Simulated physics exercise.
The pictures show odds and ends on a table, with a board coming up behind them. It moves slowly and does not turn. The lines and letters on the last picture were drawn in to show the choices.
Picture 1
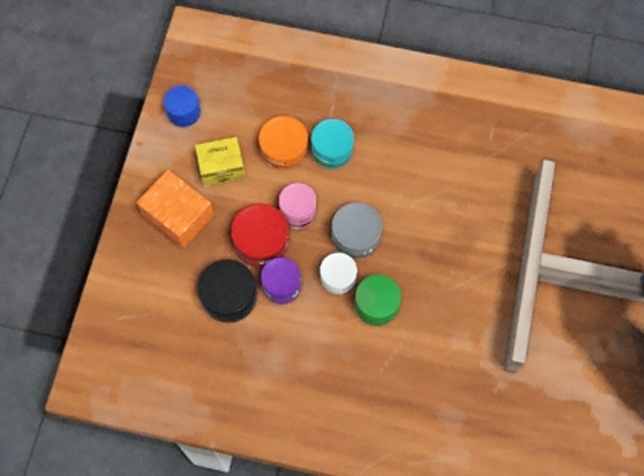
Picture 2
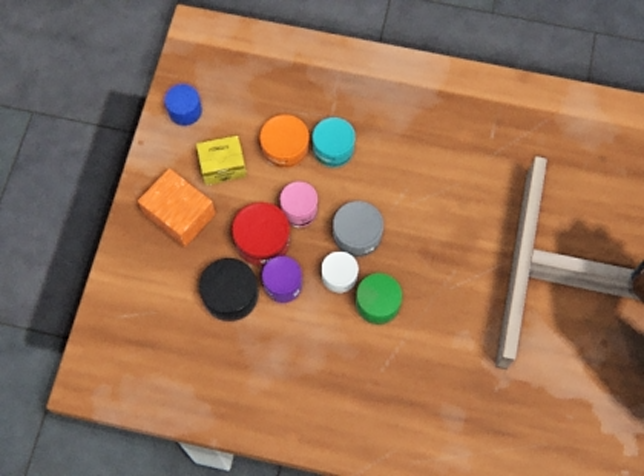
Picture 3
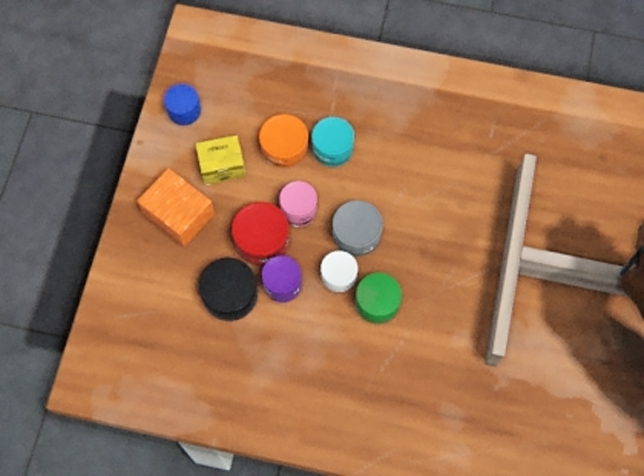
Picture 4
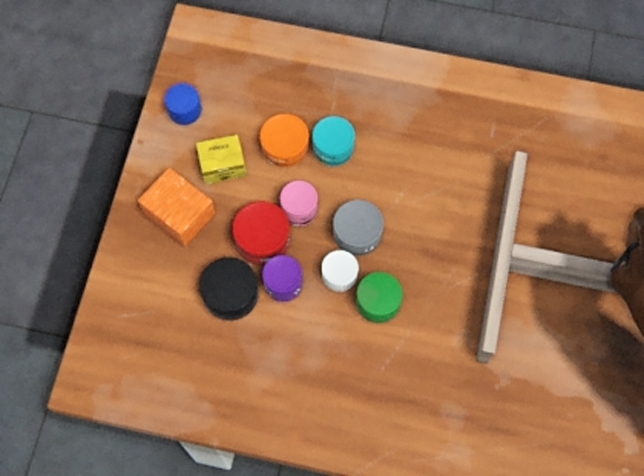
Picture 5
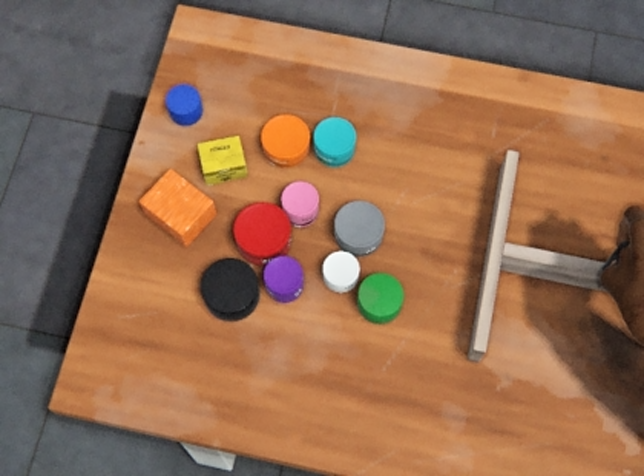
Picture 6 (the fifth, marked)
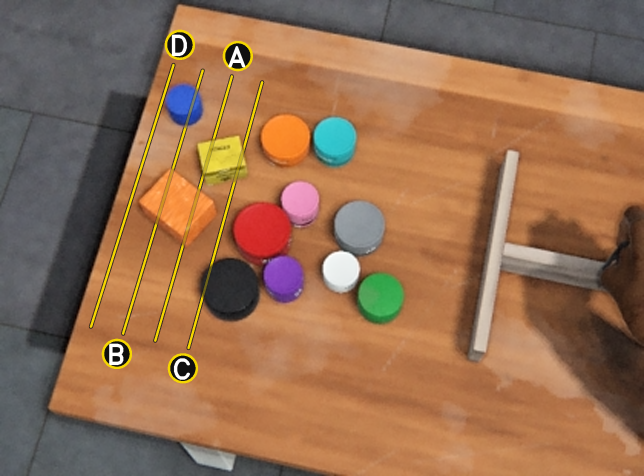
At the start, round containers in many colours, a yellow box and an orange block sit on the left of a wooden table, with a long-handled board upright at the right. The board then slides slowly a short way left, a dark shape following at its handle, while the objects stay still, untouched.
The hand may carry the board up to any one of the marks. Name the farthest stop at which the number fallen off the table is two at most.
As far as mark A.
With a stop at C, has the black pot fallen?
No.
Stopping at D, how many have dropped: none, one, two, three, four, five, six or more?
In all, six or more.
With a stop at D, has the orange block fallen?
Yes.
On the marked copy, A at (196, 202); B at (165, 195); C at (227, 208); D at (134, 189).
Taking A. A third of the way, board (386, 224); green tin (343, 293); white jar (322, 262).
Two thirds of the way, board (278, 202); orange block (157, 202); black pot (153, 300).
When it is over, board (196, 186); orange block over the edge; blue pot (151, 102); one fallen.
As for the rest, B drops five; C is within the limit but short; D drops ten.
